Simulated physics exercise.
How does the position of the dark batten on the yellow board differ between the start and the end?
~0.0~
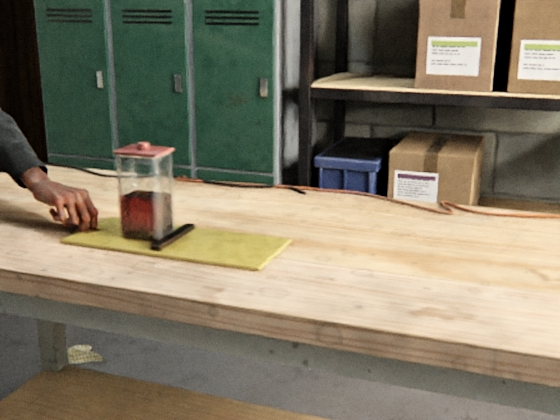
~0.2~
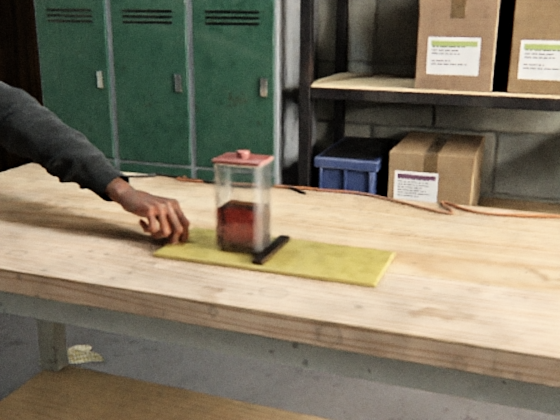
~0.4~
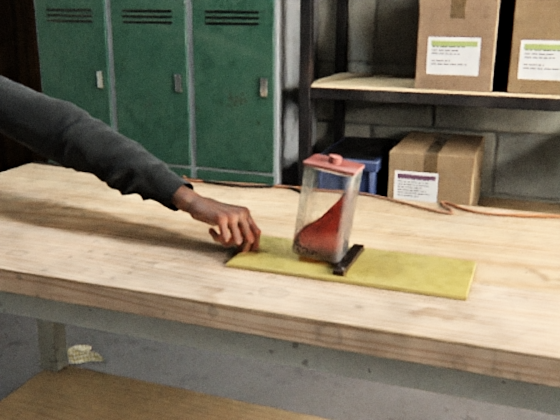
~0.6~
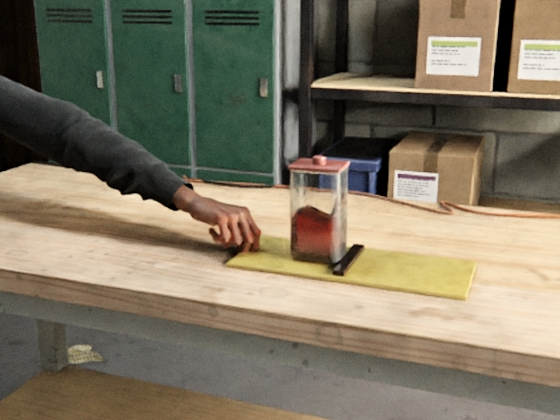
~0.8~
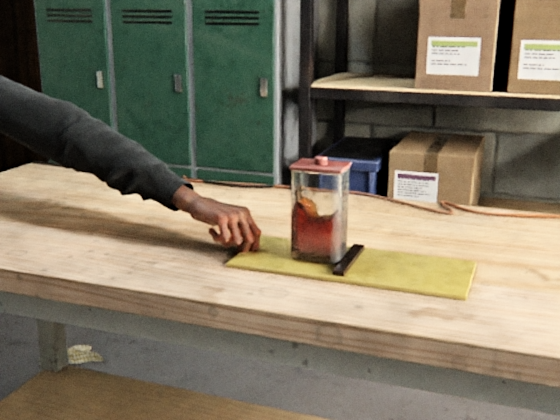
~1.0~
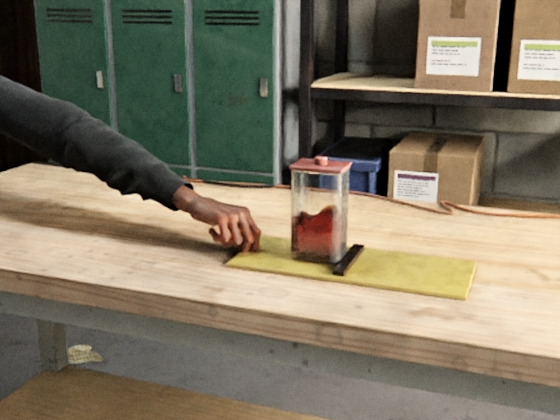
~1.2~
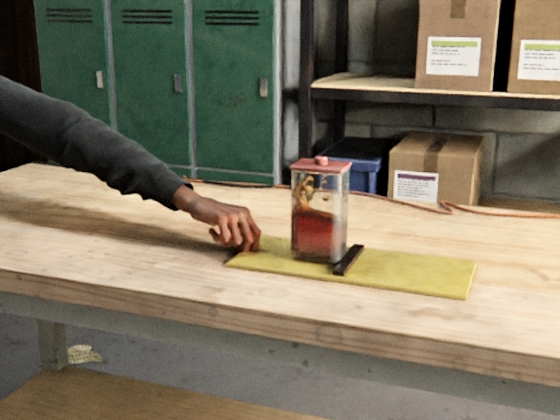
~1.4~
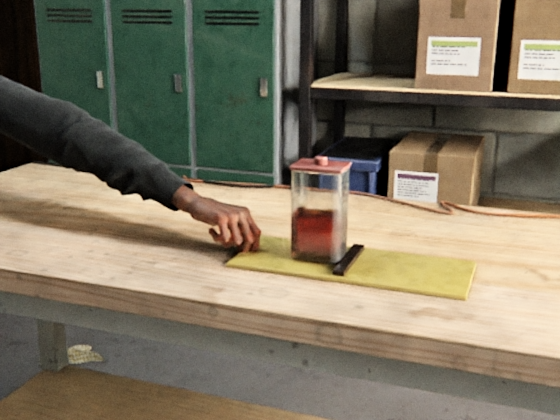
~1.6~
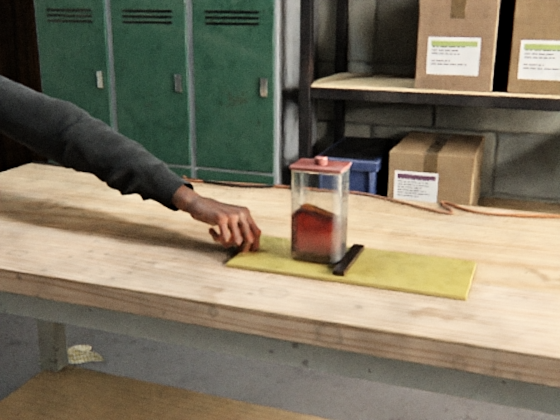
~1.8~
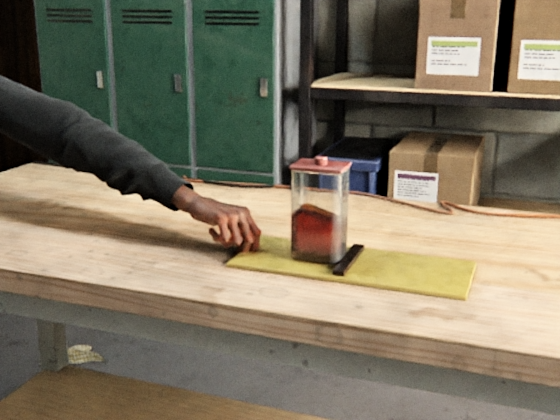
At the start the dark batten is toward the left side of the workbench, and by the end it has moved with the board farther right and slightly nearer the front edge.
Hand sliding a yellow board right across a workbench, its square bottle of red liquid tipping, then settling upright after stopping.
